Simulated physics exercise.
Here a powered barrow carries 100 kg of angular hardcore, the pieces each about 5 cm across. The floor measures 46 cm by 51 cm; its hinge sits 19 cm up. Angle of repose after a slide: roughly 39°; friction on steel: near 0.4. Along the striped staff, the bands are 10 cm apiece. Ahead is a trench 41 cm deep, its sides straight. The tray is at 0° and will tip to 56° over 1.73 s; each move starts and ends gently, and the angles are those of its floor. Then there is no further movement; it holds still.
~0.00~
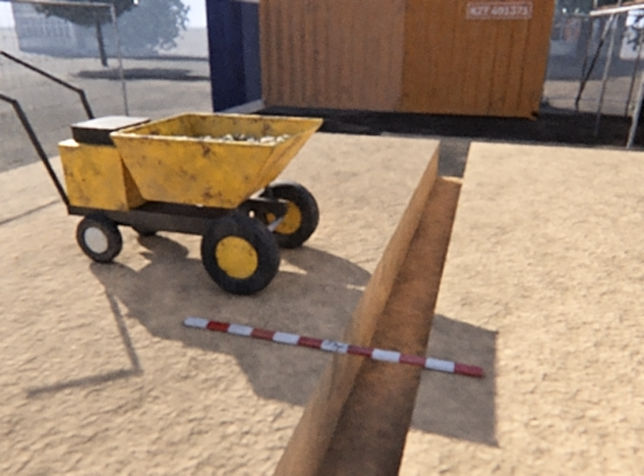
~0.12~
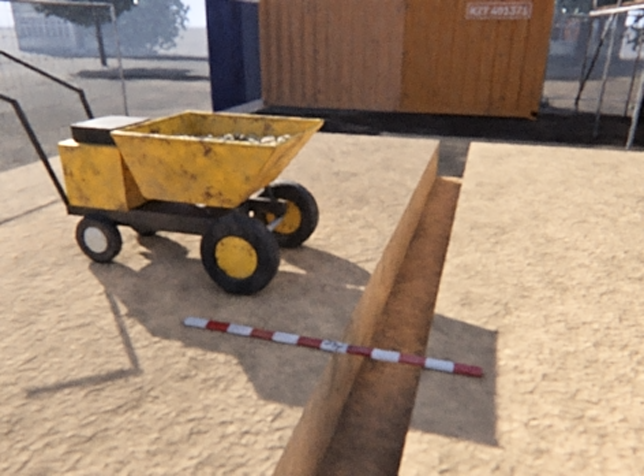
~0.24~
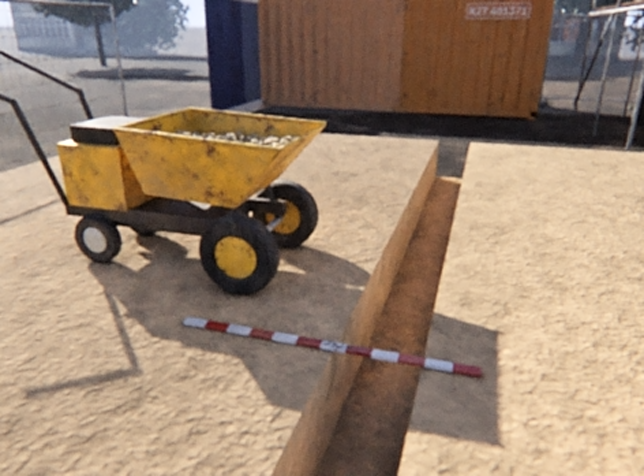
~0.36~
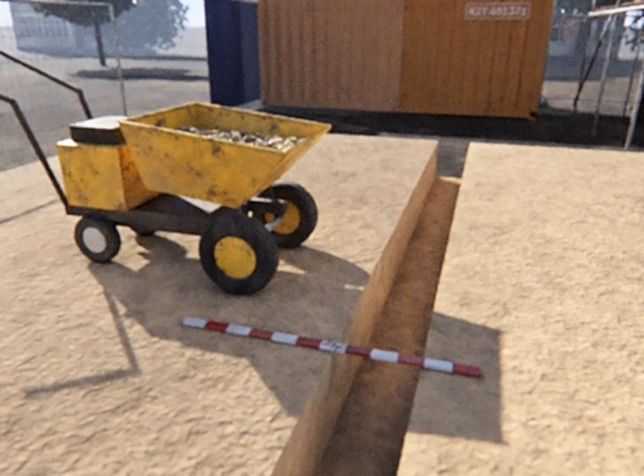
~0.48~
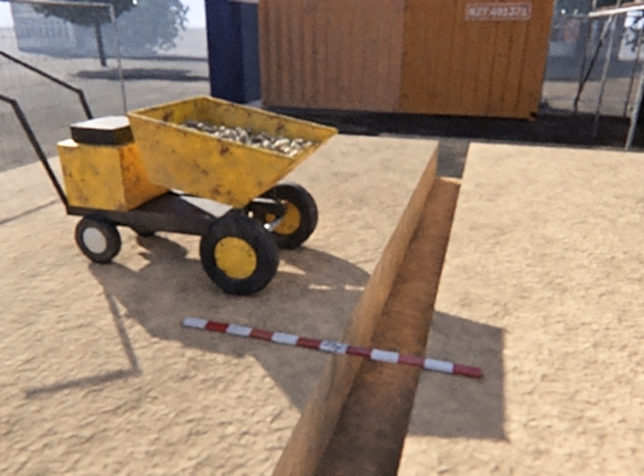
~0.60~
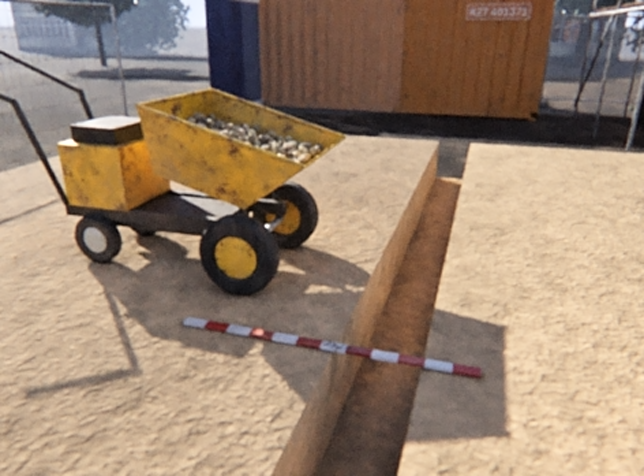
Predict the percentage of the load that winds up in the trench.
My prediction is about 3 per cent.
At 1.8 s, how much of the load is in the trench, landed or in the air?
At that moment: Approx. 0 %.
After 1.3 s the floor is at 47°; 100 % in the tray; the foremost stones are at (340, 202).
After 1.8 s the floor is at 56°; 100 % in the tray; the foremost stones are at (355, 225).
After 2.2 s the floor is at 56°; 99 % in the tray, 1 % in the trench; the foremost stones are at (377, 261).
After 4.1 s the floor is at 56°; 97 % in the tray, 3 % in the trench; the foremost stones are at (419, 366).
